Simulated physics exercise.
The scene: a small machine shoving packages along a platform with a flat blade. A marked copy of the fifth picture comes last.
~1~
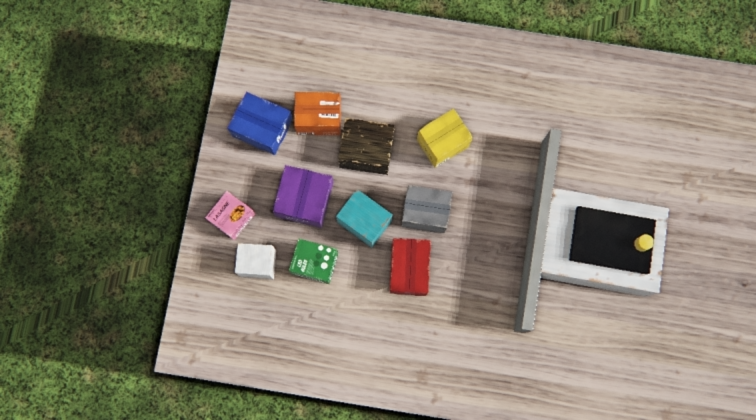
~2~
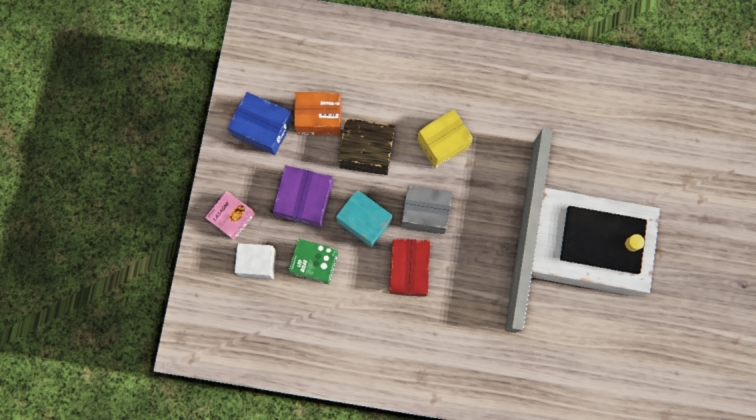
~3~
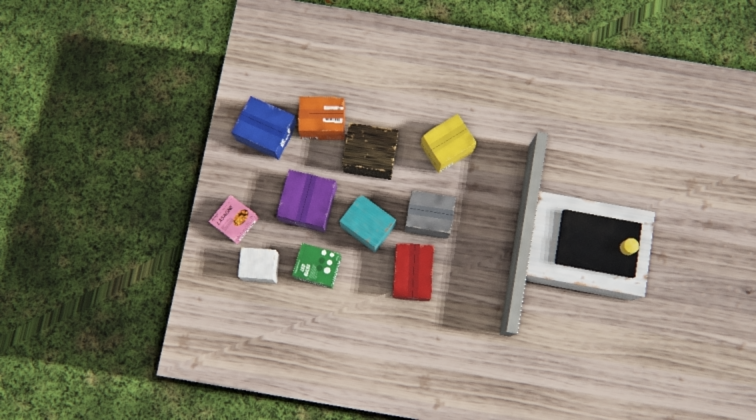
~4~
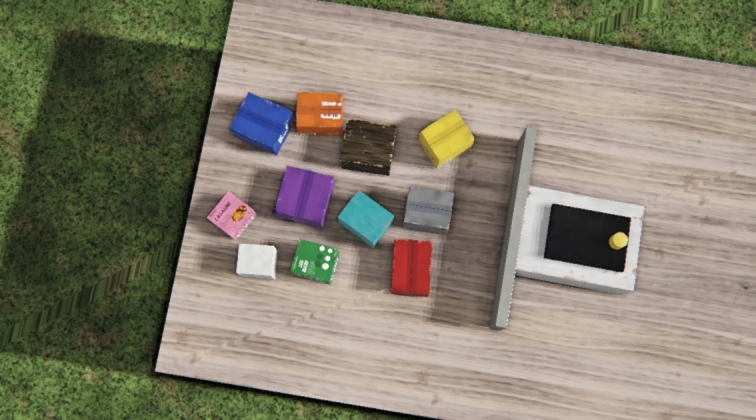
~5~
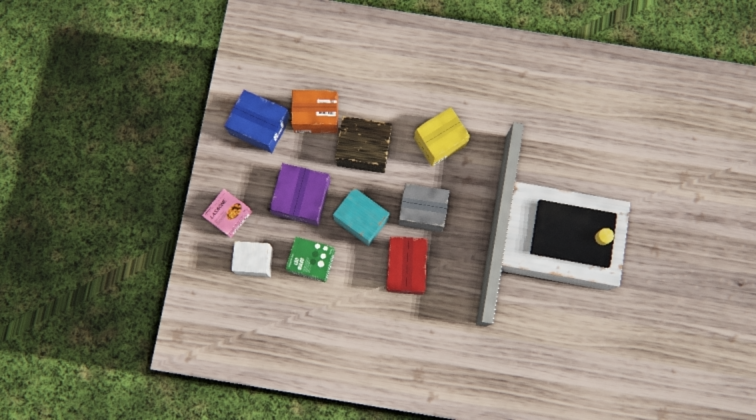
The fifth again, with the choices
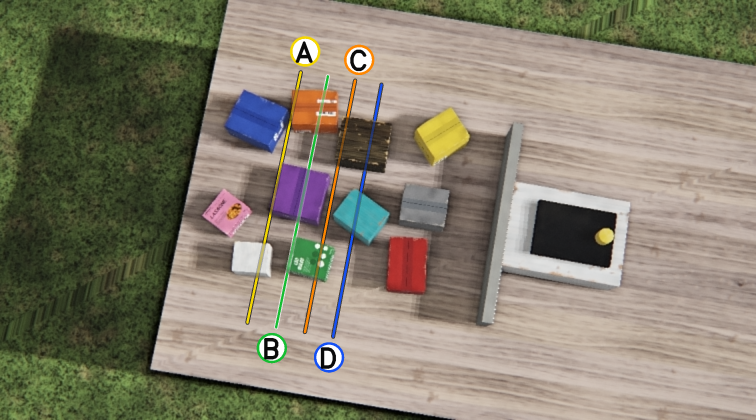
Small white machine with a flat grey blade creeping left across a wooden platform towards colourful packages, which stay in place.
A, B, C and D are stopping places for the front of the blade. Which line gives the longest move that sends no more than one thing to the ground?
It can go as far as B.
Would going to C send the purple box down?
No.
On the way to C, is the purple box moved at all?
By then, yes.
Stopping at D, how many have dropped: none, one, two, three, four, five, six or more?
By then, none.
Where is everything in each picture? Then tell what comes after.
In the first picture, robot (607, 239); black crate (367, 147); blue parcel (261, 124).
In the second picture, robot (598, 239); pink box (231, 216).
In the third picture, robot (592, 242); purple box (307, 201).
In the fourth picture, robot (581, 237); grey box (428, 211).
In the fifth picture, robot (568, 232); yellow box (441, 137); orange parcel (315, 112); white crate (253, 260).
On the copy, A at (275, 194); B at (303, 198); C at (331, 203); D at (358, 207).
On B. First, robot (495, 221); yellow box (410, 132); red parcel (395, 264).
Then, robot (422, 209); blue parcel (245, 115); purple box (256, 183).
Finally, robot (368, 201); pink box (189, 213); white crate (193, 251); none fallen.
By contrast, A drops three; C is within the limit but short; D is within the limit but short.
